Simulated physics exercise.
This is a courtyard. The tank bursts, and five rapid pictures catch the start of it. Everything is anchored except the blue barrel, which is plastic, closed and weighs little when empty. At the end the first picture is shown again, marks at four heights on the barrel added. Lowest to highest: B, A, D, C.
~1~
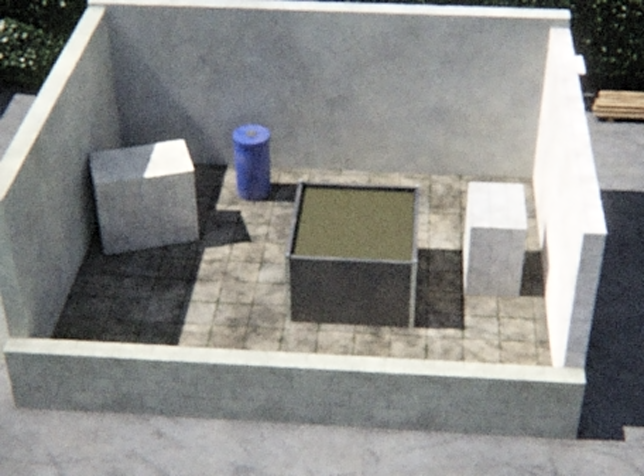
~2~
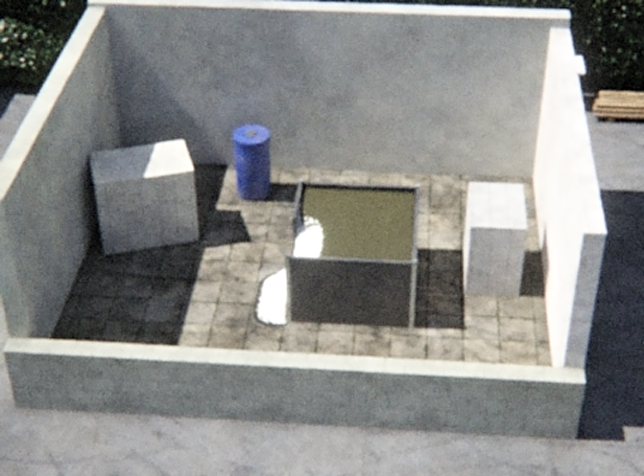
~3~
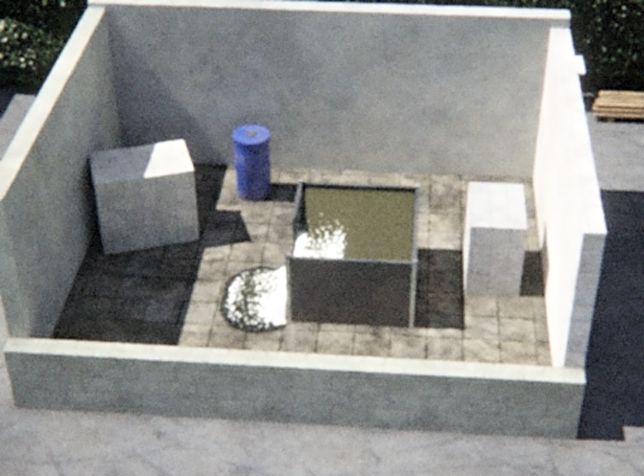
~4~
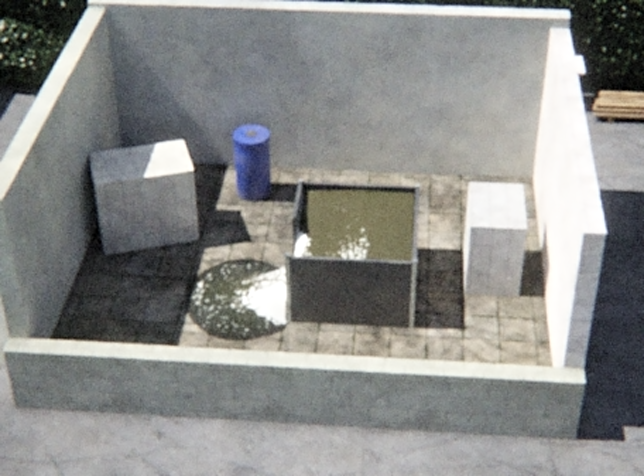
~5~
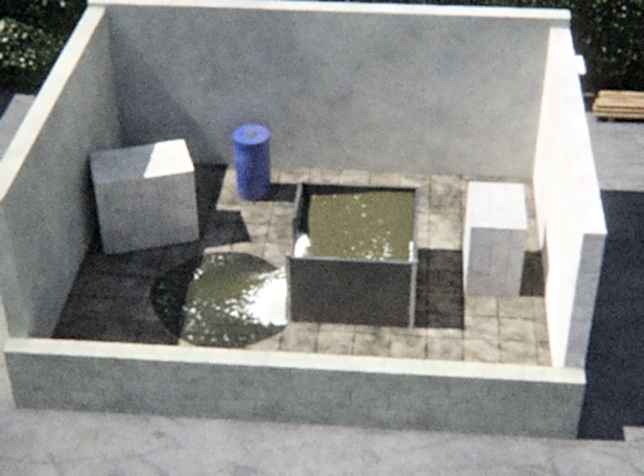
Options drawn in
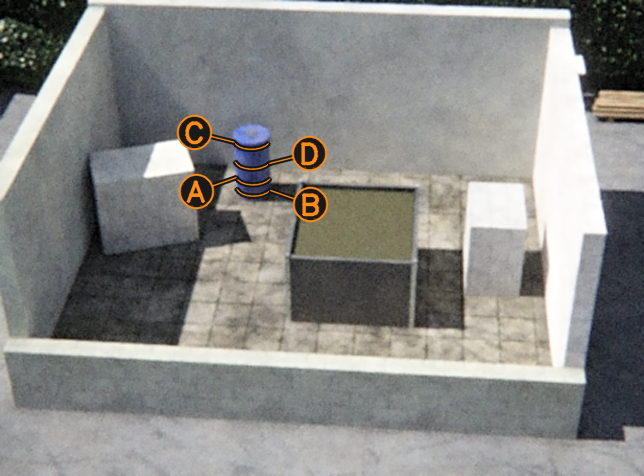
Water pouring from the left side of a dark tank and spreading leftward across the paved ground of a walled courtyard.
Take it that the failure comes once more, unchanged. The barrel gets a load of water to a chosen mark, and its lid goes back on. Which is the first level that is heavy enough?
B will do.
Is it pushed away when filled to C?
No, not at all.
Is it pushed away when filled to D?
No, that is safe.
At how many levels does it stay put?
All of the four.
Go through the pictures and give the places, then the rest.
Lid of the blue barrel at (251, 134); tank full, its middle at (355, 225).
Water covers 2 % of the ground and is seen nearest the barrel at (274, 276).
Water covers 4 % of the ground and is seen nearest the barrel at (262, 270).
Water covers 7 % of the ground and is seen nearest the barrel at (249, 262).
Lid of the blue barrel at (251, 134); water covers 10 % of the ground and is seen nearest the barrel at (231, 255).
On the marked copy, A at (251, 184); B at (251, 196); C at (249, 149); D at (250, 169); from the bottom up B, A, D, C.
If A is chosen, it does not move.
If B is chosen, it does not move.
If C is chosen, it does not move.
If D is chosen, it does not move.
